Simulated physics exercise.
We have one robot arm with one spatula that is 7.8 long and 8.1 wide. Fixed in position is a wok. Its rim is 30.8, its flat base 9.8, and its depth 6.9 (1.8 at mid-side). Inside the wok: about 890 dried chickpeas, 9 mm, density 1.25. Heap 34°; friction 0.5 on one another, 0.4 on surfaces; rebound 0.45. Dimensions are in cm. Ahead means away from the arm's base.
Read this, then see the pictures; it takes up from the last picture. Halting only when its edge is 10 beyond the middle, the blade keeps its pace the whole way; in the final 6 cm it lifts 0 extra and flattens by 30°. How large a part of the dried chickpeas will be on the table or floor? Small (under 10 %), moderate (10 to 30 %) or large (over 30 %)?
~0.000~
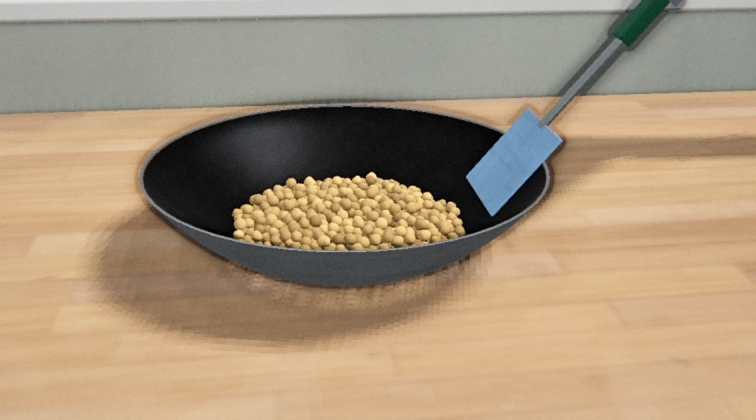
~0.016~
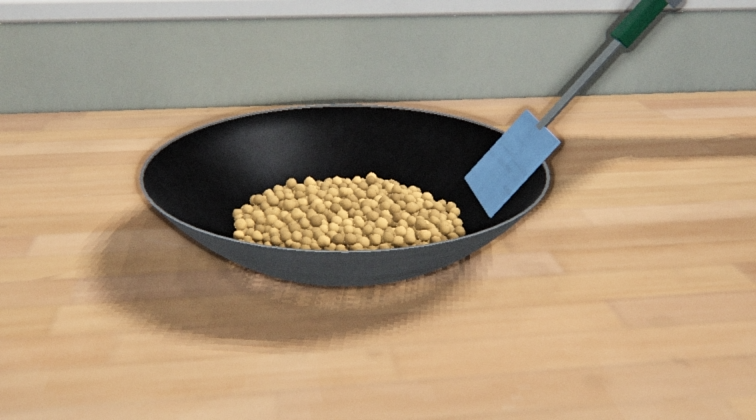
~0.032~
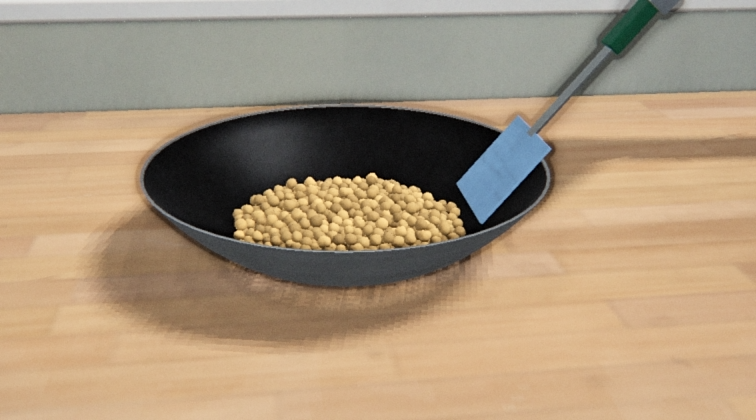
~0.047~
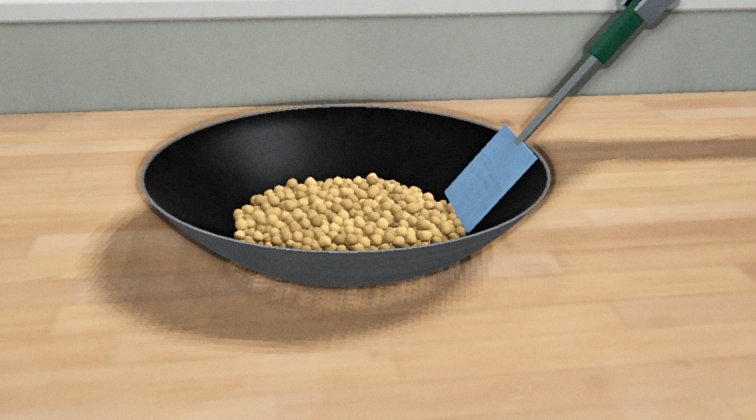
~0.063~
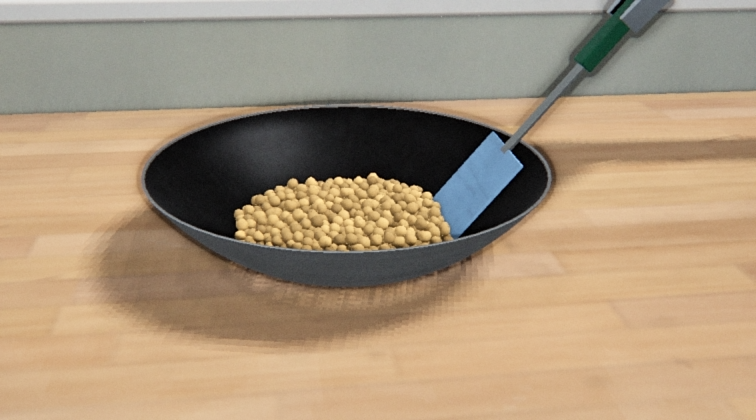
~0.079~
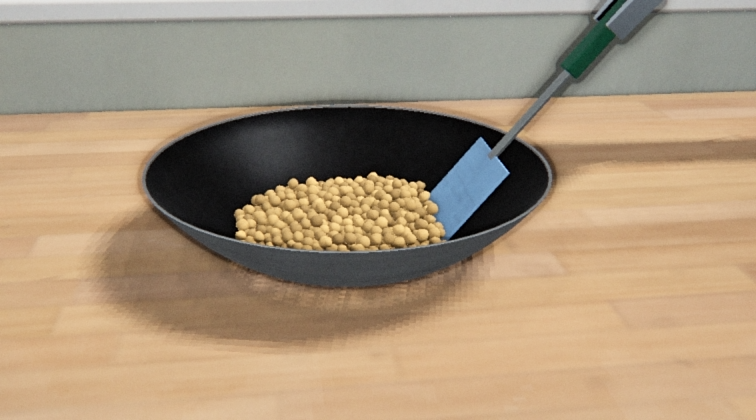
Small.
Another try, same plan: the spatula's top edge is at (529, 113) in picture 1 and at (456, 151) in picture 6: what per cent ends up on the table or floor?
About 15 per cent.
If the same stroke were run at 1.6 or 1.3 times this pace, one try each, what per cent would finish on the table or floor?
Estimates in order: 15 per cent, 10 per cent.
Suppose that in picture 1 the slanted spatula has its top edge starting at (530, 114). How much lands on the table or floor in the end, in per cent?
About 5 per cent.
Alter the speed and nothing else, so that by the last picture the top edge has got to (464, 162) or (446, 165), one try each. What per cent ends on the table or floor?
I'd estimate some 15 and 20 in a hundred.
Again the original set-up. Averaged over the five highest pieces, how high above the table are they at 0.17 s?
5 cm.
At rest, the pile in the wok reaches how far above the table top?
Top of the heap: Roughly 8.0 cm above the table top.
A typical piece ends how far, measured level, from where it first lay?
5 cm.
By 0.17 s, sloping 50°, highest piece 5 above the table; 893 in the wok.
By 0.25 s, sloping 42°, highest piece 6 above the table; 893 in the wok.
By 0.50 s, sloping 20°, highest piece 8 above the table; 859 in the wok, 29 on the table or floor, 5 on the blade or in flight.
By 1.55 s, sloping 20°, highest piece 8 above the table; 859 in the wok, 34 on the table or floor.
Final count, 859 in the wok, 34 on the table or floor. That is 4 % on the table or floor.
